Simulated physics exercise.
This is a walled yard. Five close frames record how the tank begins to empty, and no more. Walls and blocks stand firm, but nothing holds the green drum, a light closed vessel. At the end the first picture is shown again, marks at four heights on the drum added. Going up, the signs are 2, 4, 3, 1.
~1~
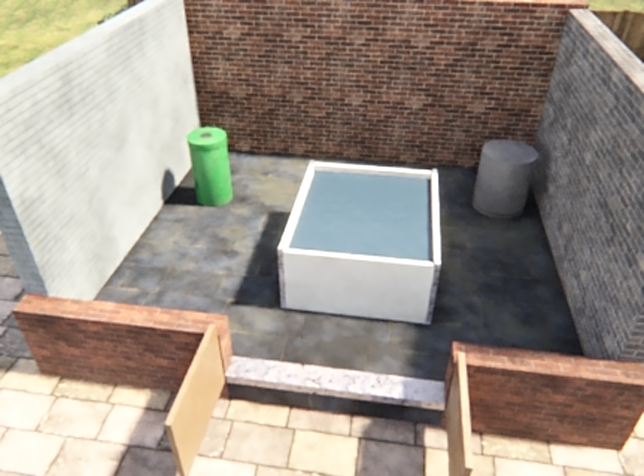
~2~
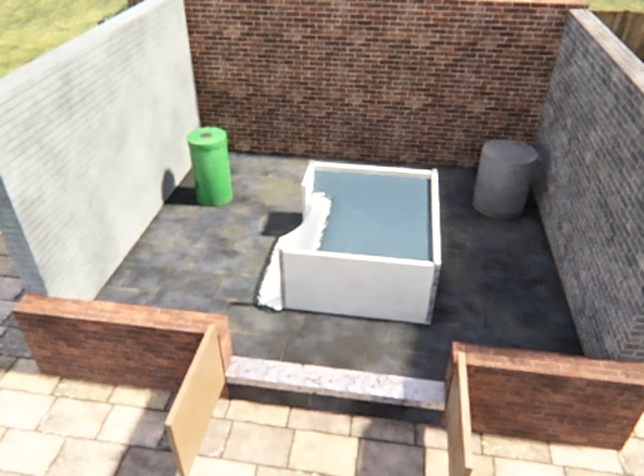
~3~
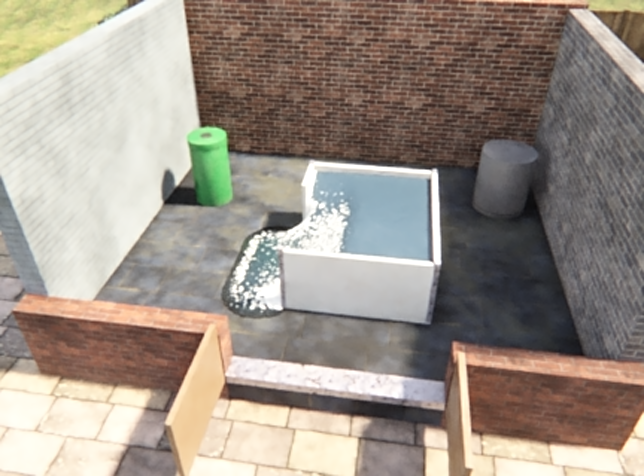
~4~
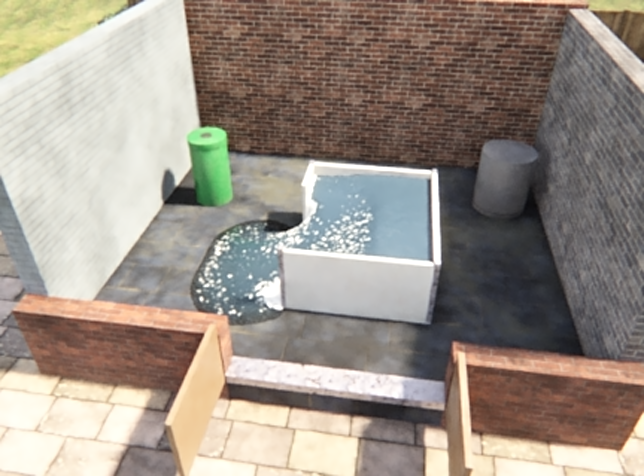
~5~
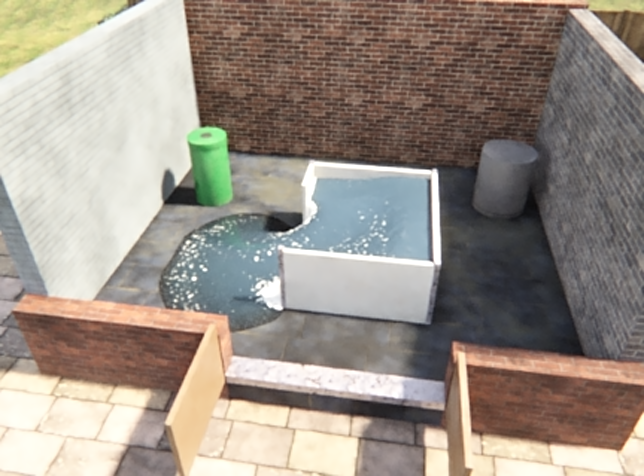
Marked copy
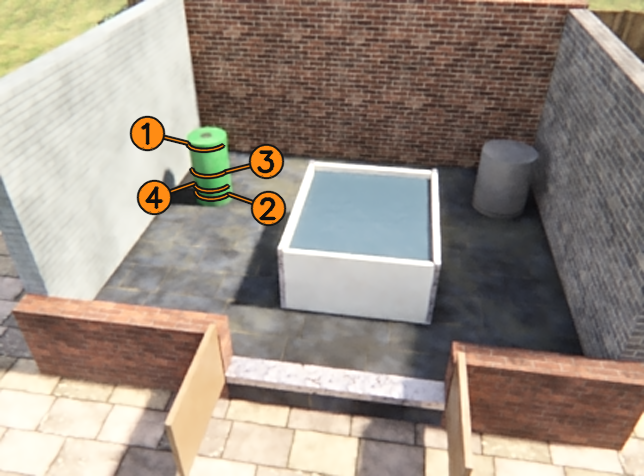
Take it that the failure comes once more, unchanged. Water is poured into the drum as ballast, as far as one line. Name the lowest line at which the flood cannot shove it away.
It is 3.
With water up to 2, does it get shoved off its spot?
Yes, it does.
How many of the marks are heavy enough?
Two.
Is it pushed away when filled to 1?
No.
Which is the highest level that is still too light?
That would be 4.
In orange, 1 at (200, 150); 2 at (208, 199); 3 at (204, 176); 4 at (206, 191); from the bottom up 2, 4, 3, 1.
With 1, it does not move.
With 2, it is pushed about 3 times its own width away.
With 3, it does not move.
With 4, it is pushed about half its own width away.
